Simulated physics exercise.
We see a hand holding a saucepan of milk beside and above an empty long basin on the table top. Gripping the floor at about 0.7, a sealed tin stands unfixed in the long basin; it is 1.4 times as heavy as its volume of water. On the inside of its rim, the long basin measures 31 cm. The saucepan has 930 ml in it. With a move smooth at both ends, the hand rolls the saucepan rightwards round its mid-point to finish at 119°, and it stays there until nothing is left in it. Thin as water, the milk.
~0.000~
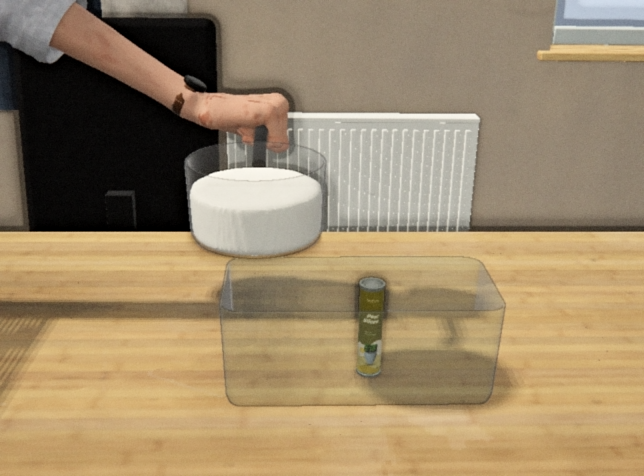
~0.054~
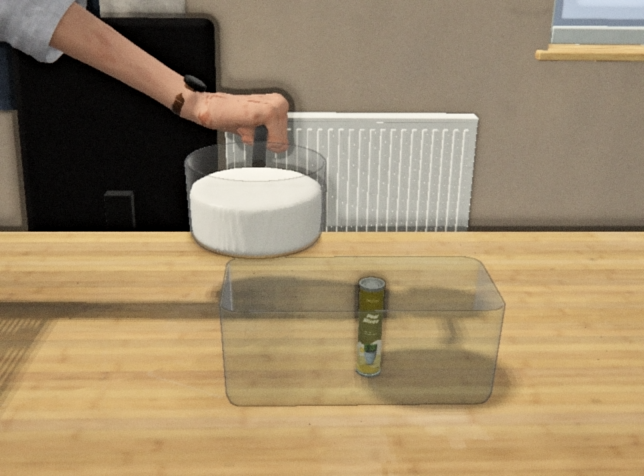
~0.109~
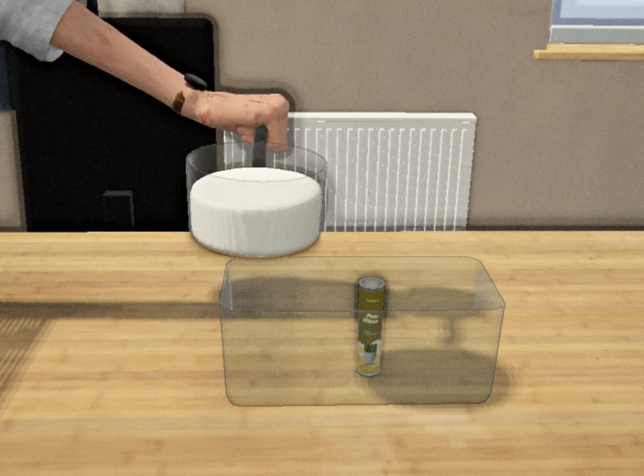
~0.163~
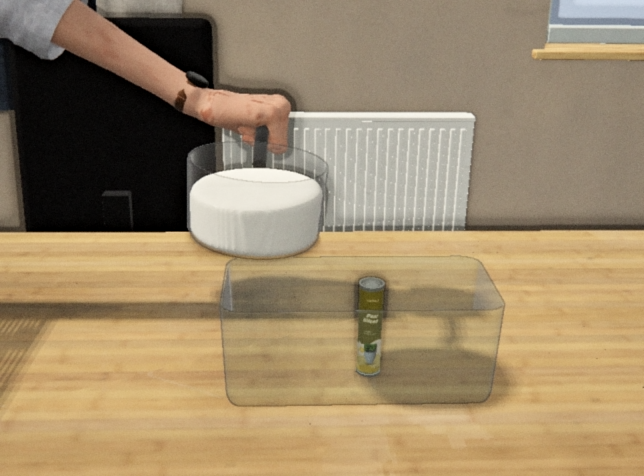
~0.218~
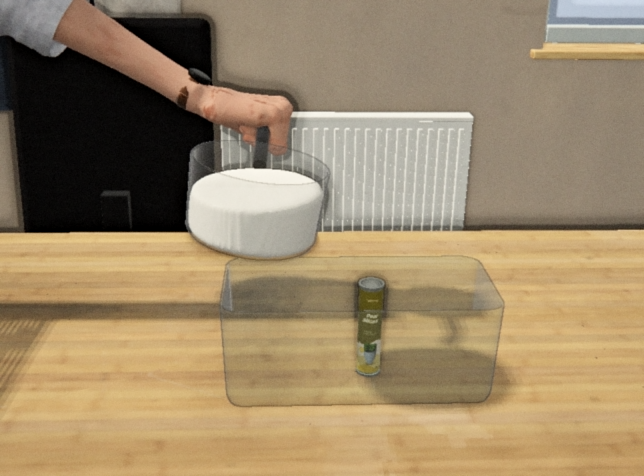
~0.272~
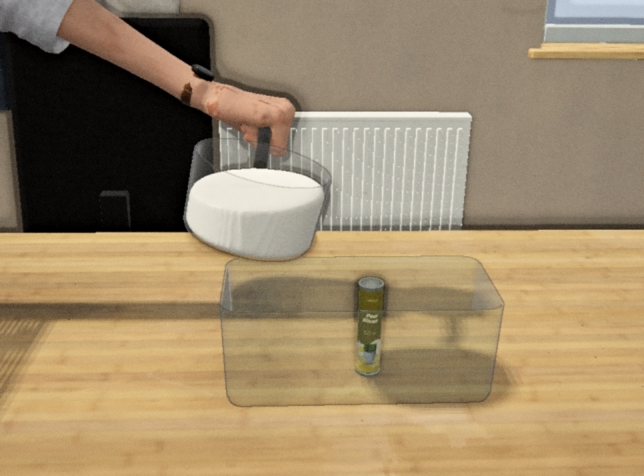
Above a wooden table, a hand slowly tilts a clear saucepan of white liquid slightly rightwards.
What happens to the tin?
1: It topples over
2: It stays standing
It stays standing.
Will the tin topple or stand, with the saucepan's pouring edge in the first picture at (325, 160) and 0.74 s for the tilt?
After that, the tin overturns.
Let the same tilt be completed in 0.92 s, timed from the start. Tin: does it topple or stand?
Then the tin does not tip.
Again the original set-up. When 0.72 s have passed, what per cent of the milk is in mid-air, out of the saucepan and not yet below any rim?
Around 26 percent.
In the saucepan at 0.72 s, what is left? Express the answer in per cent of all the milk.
Portion remaining: Approx. 62 per cent.
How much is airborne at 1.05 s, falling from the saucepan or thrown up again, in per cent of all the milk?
About 5 percent.
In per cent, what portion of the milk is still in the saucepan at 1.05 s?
Close to 8 in a hundred.
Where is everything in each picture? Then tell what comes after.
The first picture shows tilt 0°; pouring edge (325, 162); surface from (191, 185) to (321, 185); the long basin's rim runs from (224, 284) to (492, 283); the tin's top is at (372, 288).
The second picture shows tilt 1°; pouring edge (325, 163); surface from (191, 185) to (321, 186).
The third picture shows tilt 2°; pouring edge (326, 165); surface from (191, 185) to (322, 187).
The fourth picture shows tilt 5°; pouring edge (327, 168); surface from (192, 186) to (322, 187).
The fifth picture shows tilt 9°; pouring edge (329, 173); surface from (191, 186) to (323, 188).
The sixth picture shows tilt 13°; pouring edge (330, 179); surface from (191, 187) to (323, 189).
By 0.72 s the tilt is 72° and 62 per cent is still to pour; the tin stands where it began.
By 1.05 s the tilt is 111° and 8 per cent is still to pour; the tin stands where it began.
By 1.39 s the tilt is 119° and 0 per cent is still to pour; the tin stands where it began.
By 1.76 s the tilt is 119° and 0 per cent is still to pour; the tin stands where it began.
At rest the tin stands where it began.
